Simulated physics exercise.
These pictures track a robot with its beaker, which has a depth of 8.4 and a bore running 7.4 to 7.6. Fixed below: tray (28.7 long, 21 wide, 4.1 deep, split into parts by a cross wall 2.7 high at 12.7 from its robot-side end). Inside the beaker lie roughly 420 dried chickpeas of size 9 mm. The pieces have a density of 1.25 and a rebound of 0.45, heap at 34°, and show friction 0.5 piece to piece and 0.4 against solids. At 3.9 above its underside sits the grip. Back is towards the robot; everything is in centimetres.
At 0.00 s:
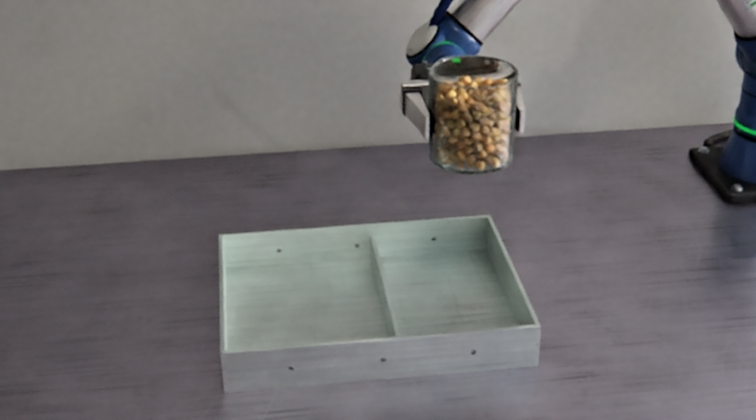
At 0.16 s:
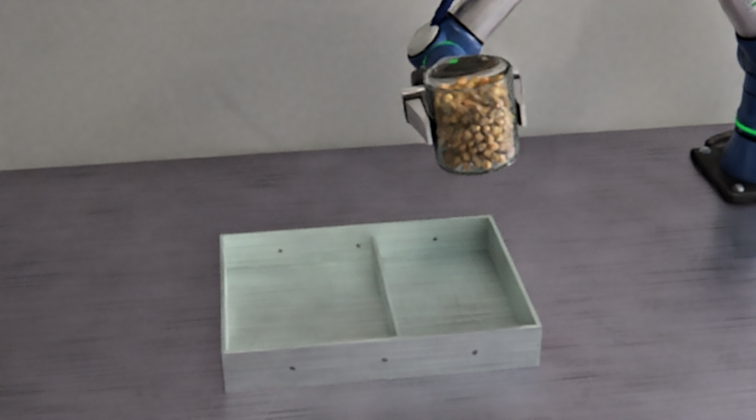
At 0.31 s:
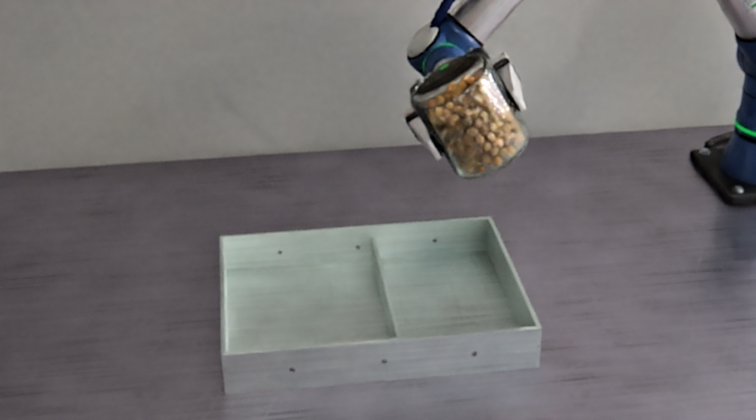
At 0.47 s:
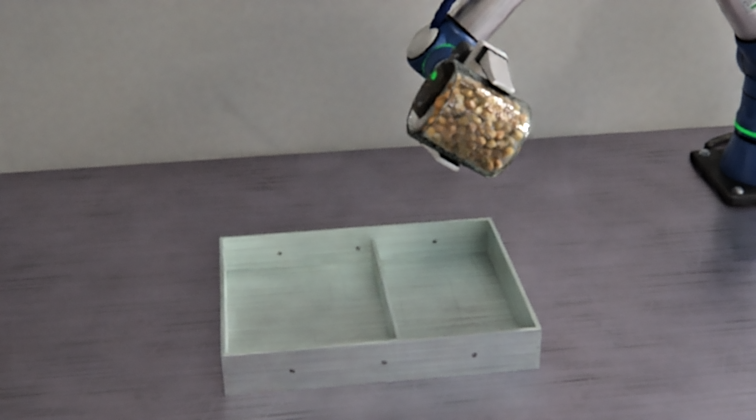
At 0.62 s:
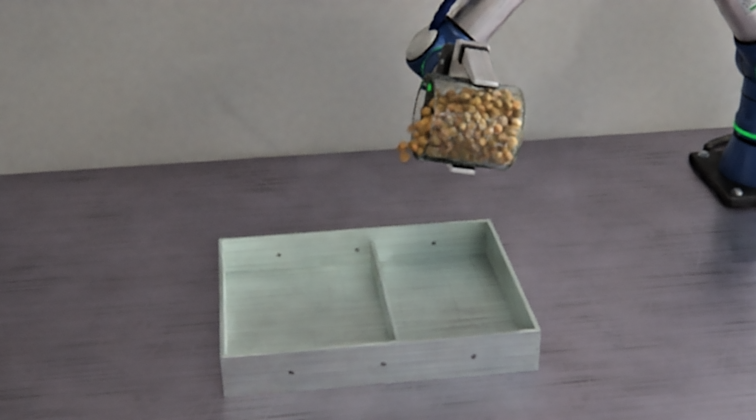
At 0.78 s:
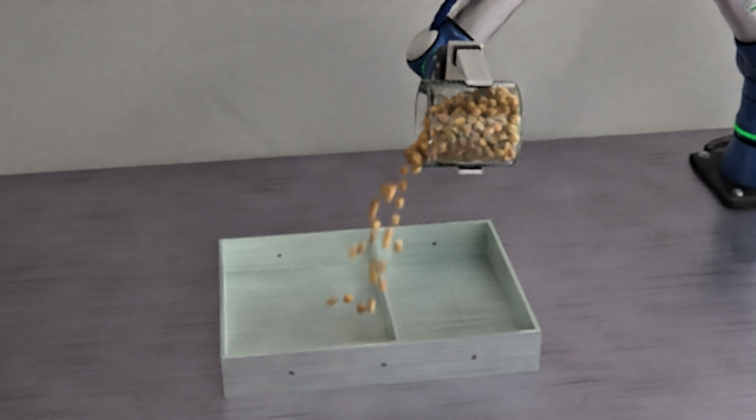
Above a pale green divided tray on a dark table, a robot arm tilted a clear beaker of dried chickpeas to the left until some tumbled out and dropped around the tray's divider.
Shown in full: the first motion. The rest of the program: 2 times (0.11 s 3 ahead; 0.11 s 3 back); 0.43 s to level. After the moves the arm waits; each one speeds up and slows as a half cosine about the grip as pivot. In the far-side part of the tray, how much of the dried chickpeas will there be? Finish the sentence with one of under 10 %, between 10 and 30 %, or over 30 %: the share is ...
The share is over 30 %.
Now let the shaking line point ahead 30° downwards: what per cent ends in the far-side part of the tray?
About 45 per cent.
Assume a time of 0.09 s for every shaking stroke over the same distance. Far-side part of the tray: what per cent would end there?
Estimate: Close to 65 percent.
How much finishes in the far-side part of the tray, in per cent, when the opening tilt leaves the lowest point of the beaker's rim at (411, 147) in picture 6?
30 %.
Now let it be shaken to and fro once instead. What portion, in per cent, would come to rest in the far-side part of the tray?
Expected share: About 45 %.
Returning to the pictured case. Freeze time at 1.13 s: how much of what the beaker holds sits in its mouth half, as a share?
Near 60 %.
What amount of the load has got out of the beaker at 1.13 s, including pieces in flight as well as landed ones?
About 45 in a hundred parts are out by then.
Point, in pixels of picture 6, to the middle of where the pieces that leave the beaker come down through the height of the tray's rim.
Look at roughly (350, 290) in the last picture.
After 1.13 s, tilted 86° forward, highest piece 21 above the table; 222 in the beaker, 153 in the far-side part, 27 in the robot-side part, 13 in flight or on a rim.
After 1.48 s, tilted 30° forward, highest piece 23 above the table; 242 in the far-side part, 132 in the beaker, 40 in the robot-side part, 1 in flight or on a rim.
After 1.85 s, level, highest piece 22 above the table; 243 in the far-side part, 132 in the beaker, 40 in the robot-side part.
After 2.90 s, level, highest piece 22 above the table; 243 in the far-side part, 132 in the beaker, 40 in the robot-side part.
In the end, 243 in the far-side part, 132 in the beaker, 40 in the robot-side part. That is 59 % in the far-side part of the tray.
